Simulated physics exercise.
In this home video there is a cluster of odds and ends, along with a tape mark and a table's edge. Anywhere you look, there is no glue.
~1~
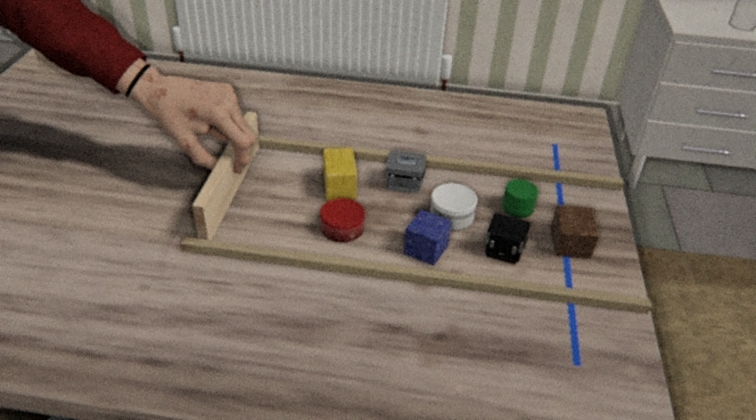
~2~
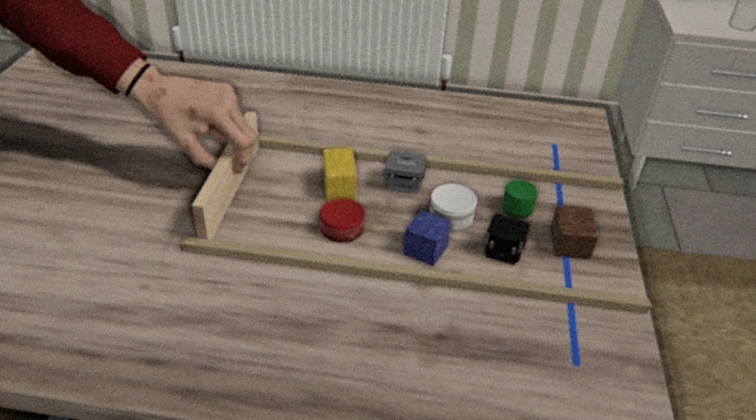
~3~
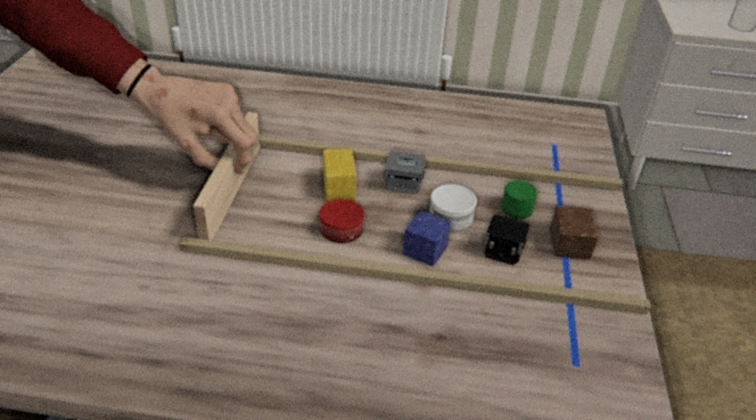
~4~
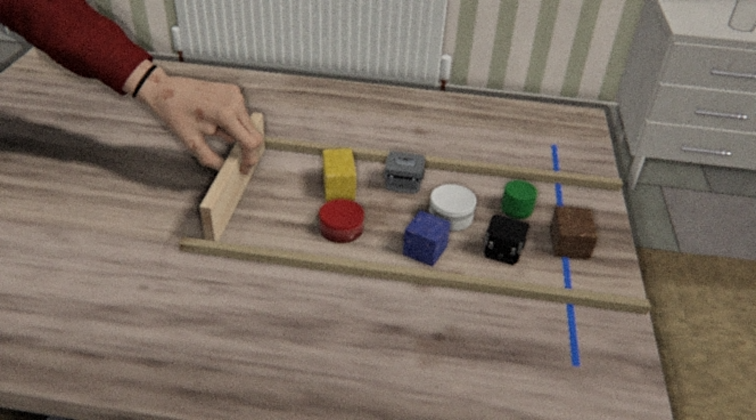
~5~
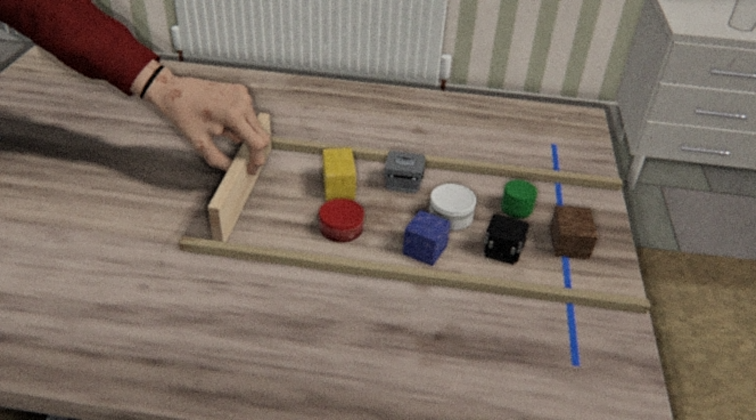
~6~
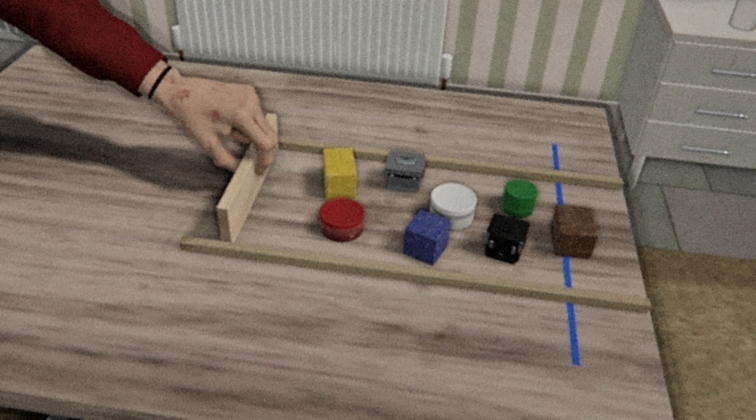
A hand slides a wooden board slightly right toward small objects that stay still.
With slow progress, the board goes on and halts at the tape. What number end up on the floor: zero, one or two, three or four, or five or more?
Overboard: One to two.
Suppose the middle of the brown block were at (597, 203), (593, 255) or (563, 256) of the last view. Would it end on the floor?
Place by place: It is pushed off, it is pushed off, it is pushed off.
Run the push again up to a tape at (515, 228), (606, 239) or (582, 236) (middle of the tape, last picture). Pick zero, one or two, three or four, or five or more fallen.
One after another: No fall at all; five or over; three to four.
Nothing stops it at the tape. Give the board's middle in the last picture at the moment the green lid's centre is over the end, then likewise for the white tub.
When the green lid crosses, the middle is near (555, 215); when the white tub crosses, near (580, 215).
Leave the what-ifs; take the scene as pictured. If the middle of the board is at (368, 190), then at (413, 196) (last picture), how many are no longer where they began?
At the first spot the count is 3, and at the second it is 5.
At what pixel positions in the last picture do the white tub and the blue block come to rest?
Look around (619, 225) for the first and around (590, 273) for the second.
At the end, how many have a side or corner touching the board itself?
3.
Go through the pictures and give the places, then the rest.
In the first frame, brown block (574, 232); green lid (520, 199); black case (507, 239); board (230, 173); tape (564, 234).
In the second frame, green lid (520, 199); white tub (453, 207).
In the third frame, black case (506, 240); blue block (427, 238).
In the fourth frame, brown block (573, 233); red tub (341, 221).
In the fifth frame, green lid (519, 199); board (244, 175).
In the sixth frame, brown block (573, 232); green lid (519, 199); black case (506, 239); board (251, 175); tape (563, 234).
Soon after, none off yet; brown block at rest near (573, 232); green lid at rest near (519, 199); black case at rest near (506, 239).
Then, none off yet; brown block moved about its own width near (604, 241); green lid moved well along near (601, 209); black case moved well along near (575, 257).
At rest, the number that fall off is one or two; fallen, green lid and brown block.
